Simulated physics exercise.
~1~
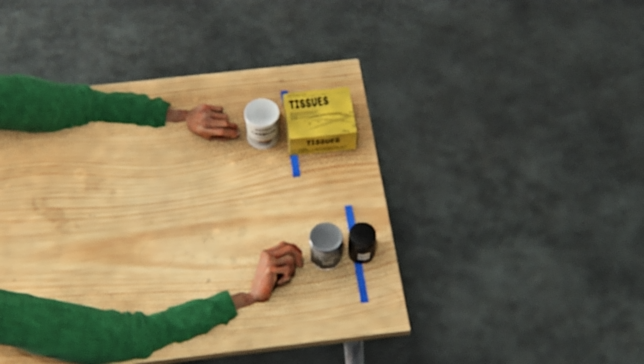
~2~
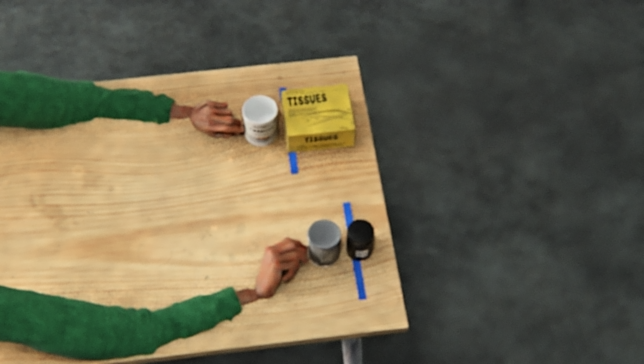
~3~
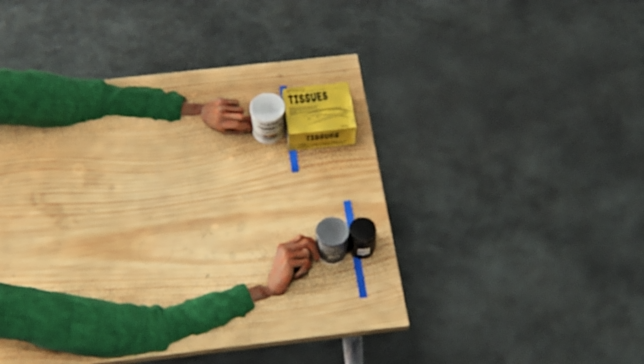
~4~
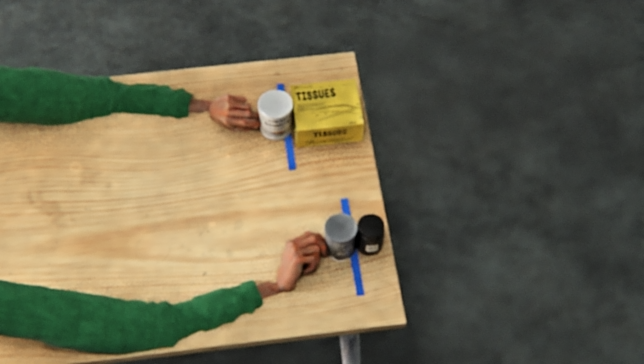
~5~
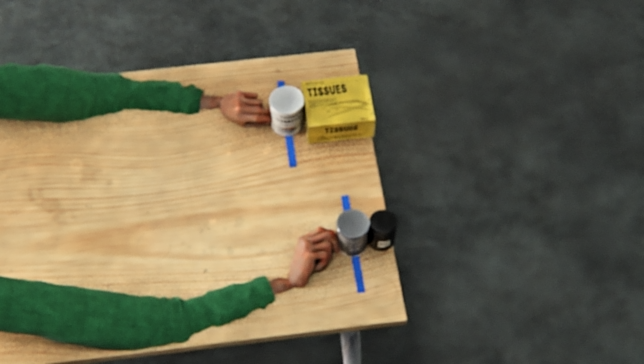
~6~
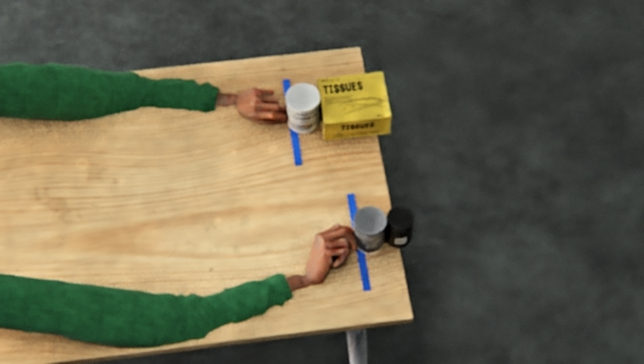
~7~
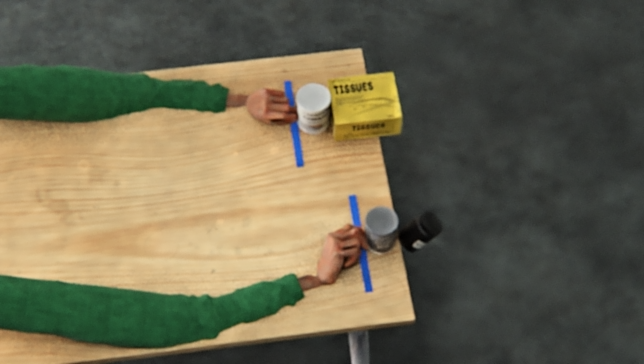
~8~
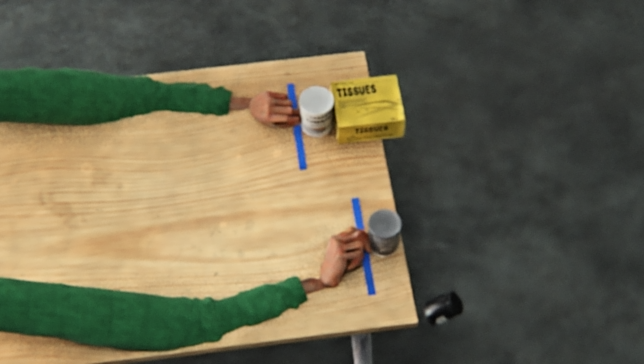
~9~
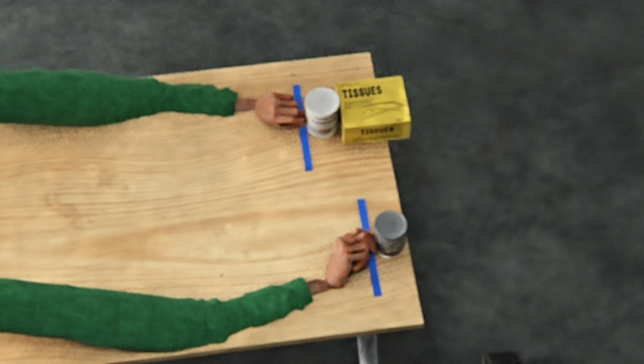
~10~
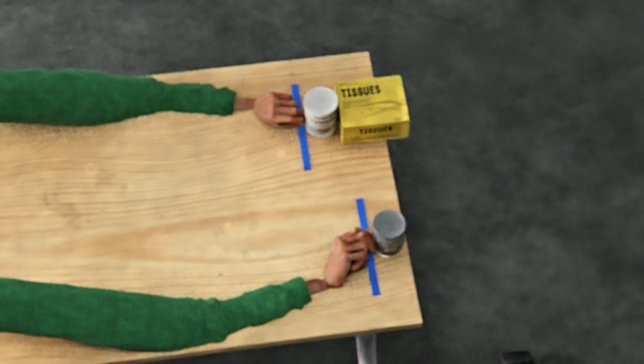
On a wooden table, two hands push pots rightward; the black jar falls, the yellow box stays.
